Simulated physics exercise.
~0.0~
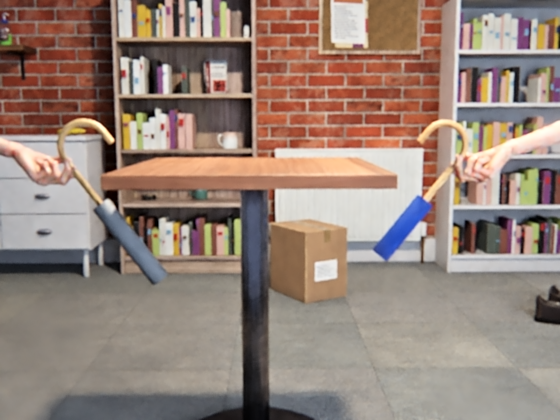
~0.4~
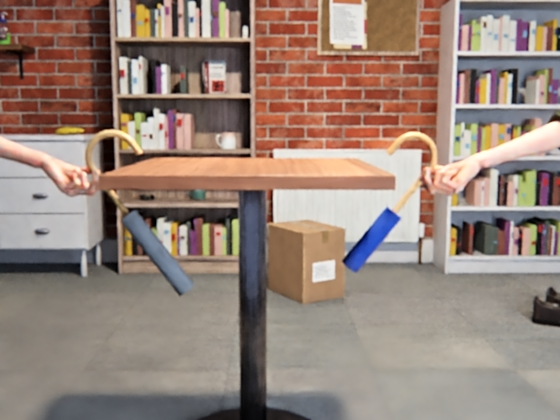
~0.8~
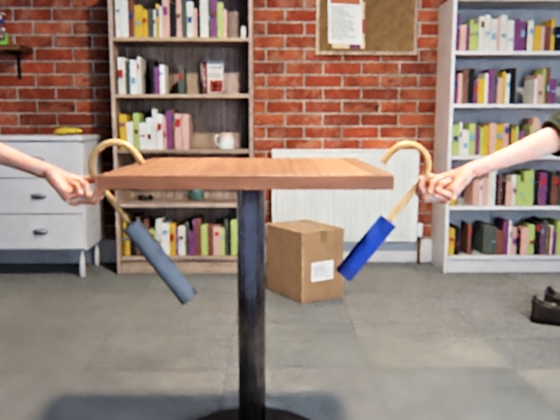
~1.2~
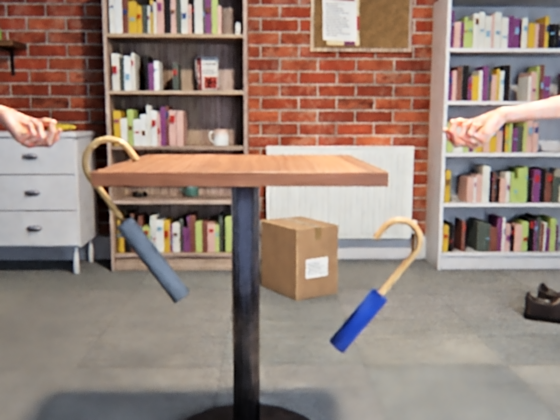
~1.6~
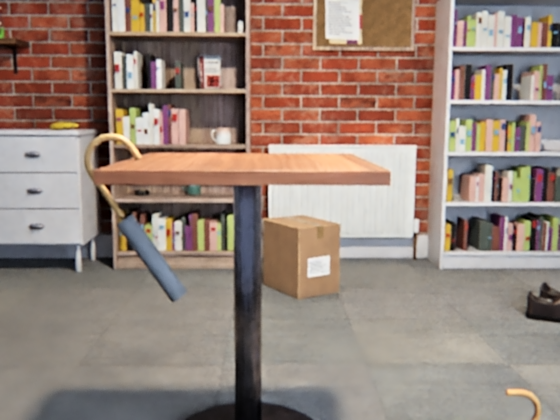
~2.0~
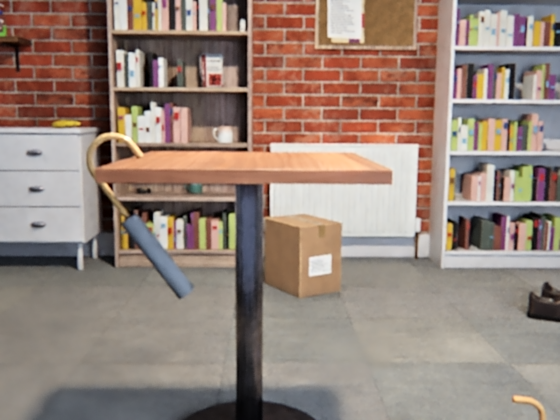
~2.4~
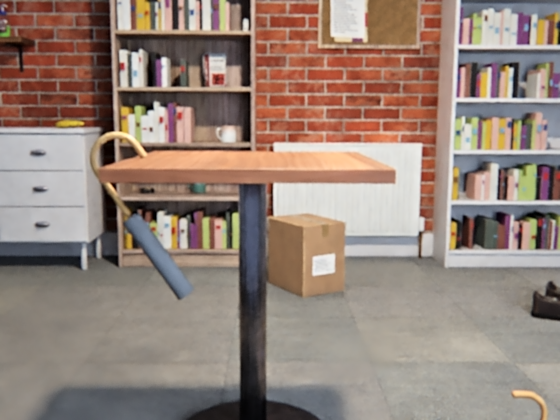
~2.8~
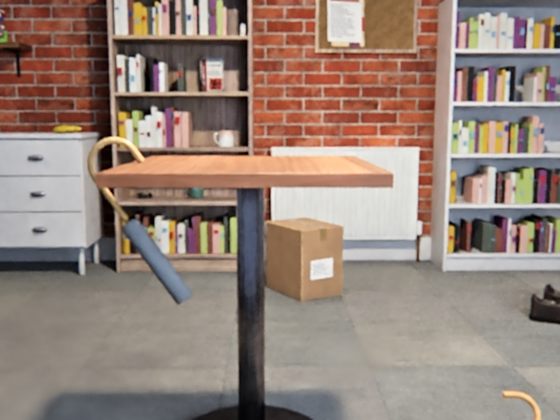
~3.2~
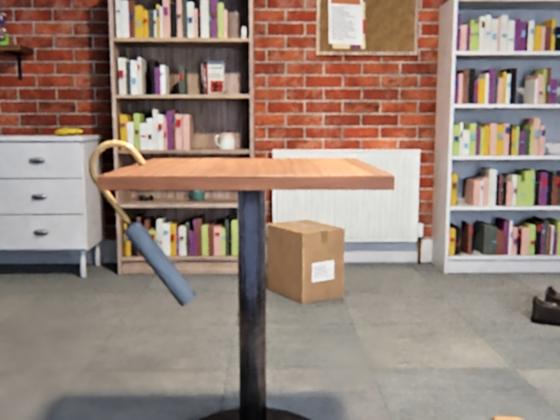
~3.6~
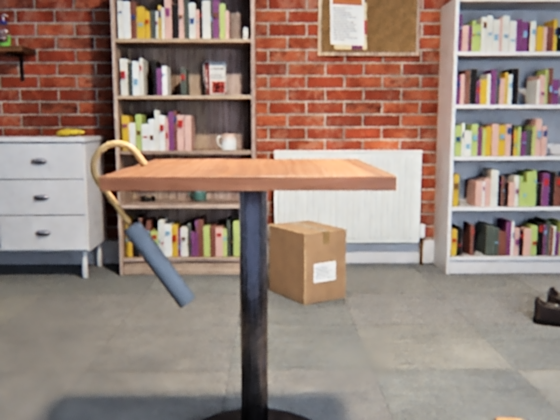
Two closed umbrellas with curved tan handles, a grey one at left and a blue one at right, are held by hands on either side of a wooden pedestal table. The slightly swaying view faces the table in a room with a brick wall, bookshelves, white drawers and a cardboard box. The hands move inward, bringing both handles to opposite edges of the tabletop. Both grips open and the hands draw back out of sight. The blue umbrella drops to the floor at lower right, nearly out of view, while the grey one stays hooked on the left edge.
